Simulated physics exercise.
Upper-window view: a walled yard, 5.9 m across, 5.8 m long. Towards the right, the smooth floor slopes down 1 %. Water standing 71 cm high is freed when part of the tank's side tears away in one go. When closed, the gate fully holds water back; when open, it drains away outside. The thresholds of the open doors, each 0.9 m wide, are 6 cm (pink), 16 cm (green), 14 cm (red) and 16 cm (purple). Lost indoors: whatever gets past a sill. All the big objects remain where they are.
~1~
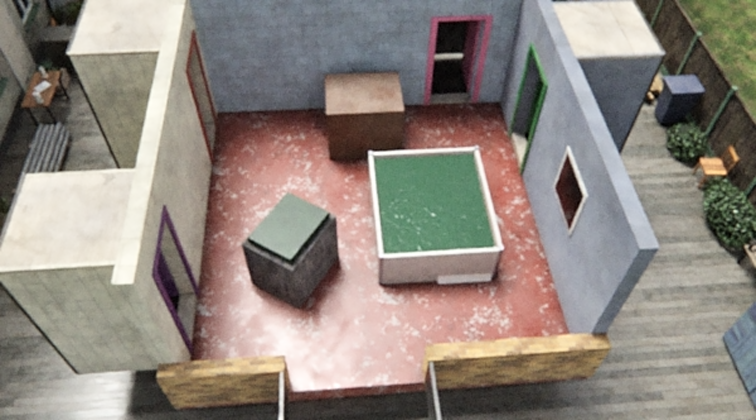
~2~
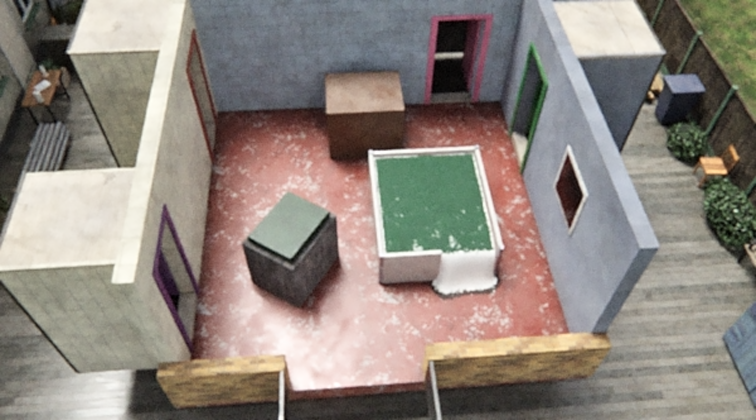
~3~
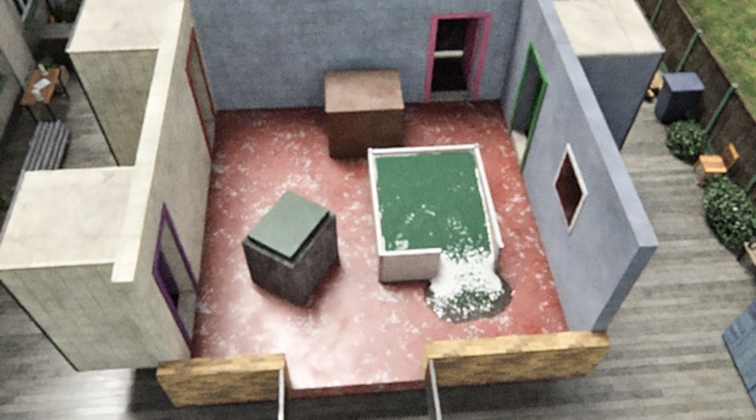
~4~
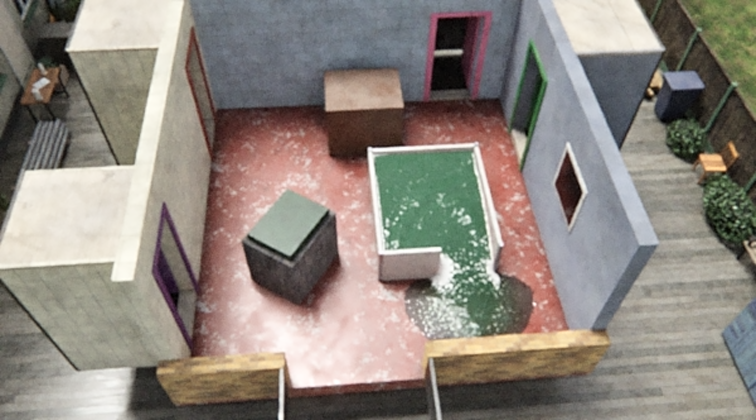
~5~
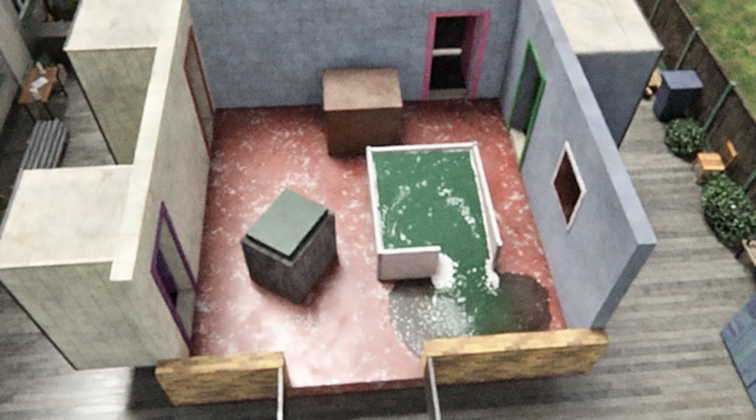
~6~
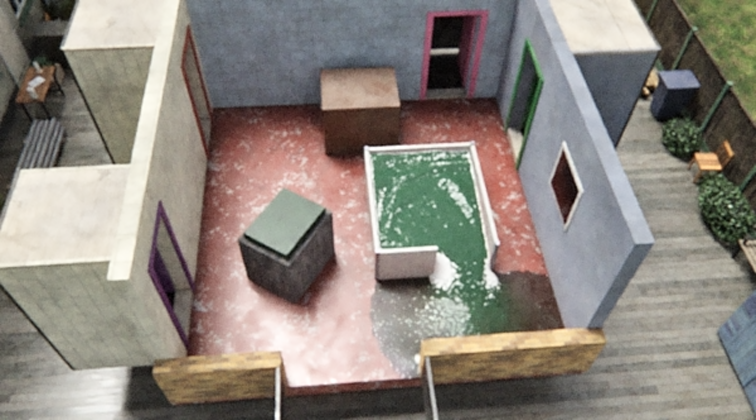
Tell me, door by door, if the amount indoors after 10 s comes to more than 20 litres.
Door by door: The pink door lets in more than 20 litres; the green door lets in no more than 20 litres; the red door lets in no more than 20 litres; the purple door lets in no more than 20 litres.
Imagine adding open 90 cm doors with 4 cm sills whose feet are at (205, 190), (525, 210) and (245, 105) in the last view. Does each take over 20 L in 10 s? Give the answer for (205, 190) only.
Well, for that spot the inflow stays beneath the mark.
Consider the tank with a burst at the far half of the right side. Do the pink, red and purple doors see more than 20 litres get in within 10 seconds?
Note: Pink beyond the mark, red short of the mark, purple short of the mark.
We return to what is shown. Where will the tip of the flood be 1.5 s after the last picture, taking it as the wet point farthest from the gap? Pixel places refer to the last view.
Near (234, 375).
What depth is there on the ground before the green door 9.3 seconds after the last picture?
About 11.5 cm.
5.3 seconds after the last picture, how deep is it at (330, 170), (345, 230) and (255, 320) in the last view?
Around 2 cm, 3 cm and 4 cm.
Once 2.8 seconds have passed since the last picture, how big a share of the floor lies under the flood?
Wet share: Near 55 percent.
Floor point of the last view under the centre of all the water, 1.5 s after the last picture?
(442, 260).
Then, 0.7 s after the last picture water covers 15 % of the floor and is deepest (60 cm) near (564, 351); pink door not reached, green door not reached, red door not reached, purple door not reached.
Then, 1.5 s after the last picture water covers 30 % of the floor and is deepest (46 cm) near (564, 351); pink door not reached, green door not reached, red door not reached, purple door not reached.
Then, 2.8 s after the last picture water covers 55 % of the floor and is deepest (30 cm) near (564, 351); pink door 10 cm at the sill, 4 L in, green door 4 cm at the sill, 0 L in, red door not reached, purple door 13 cm at the sill, 0 L in.
Then, 5.3 s after the last picture water covers 85 % of the floor and is deepest (22 cm) near (491, 99); pink door 13 cm at the sill, 89 L in, green door 10 cm at the sill, 0 L in, red door not reached, purple door 11 cm at the sill, 0 L in.
Then, 9.3 s after the last picture water covers 95 % of the floor and is deepest (14 cm) near (513, 176); pink door 10 cm at the sill, 165 L in, green door 11 cm at the sill, 0 L in, red door 8 cm at the sill, 0 L in, purple door 5 cm at the sill, 0 L in.
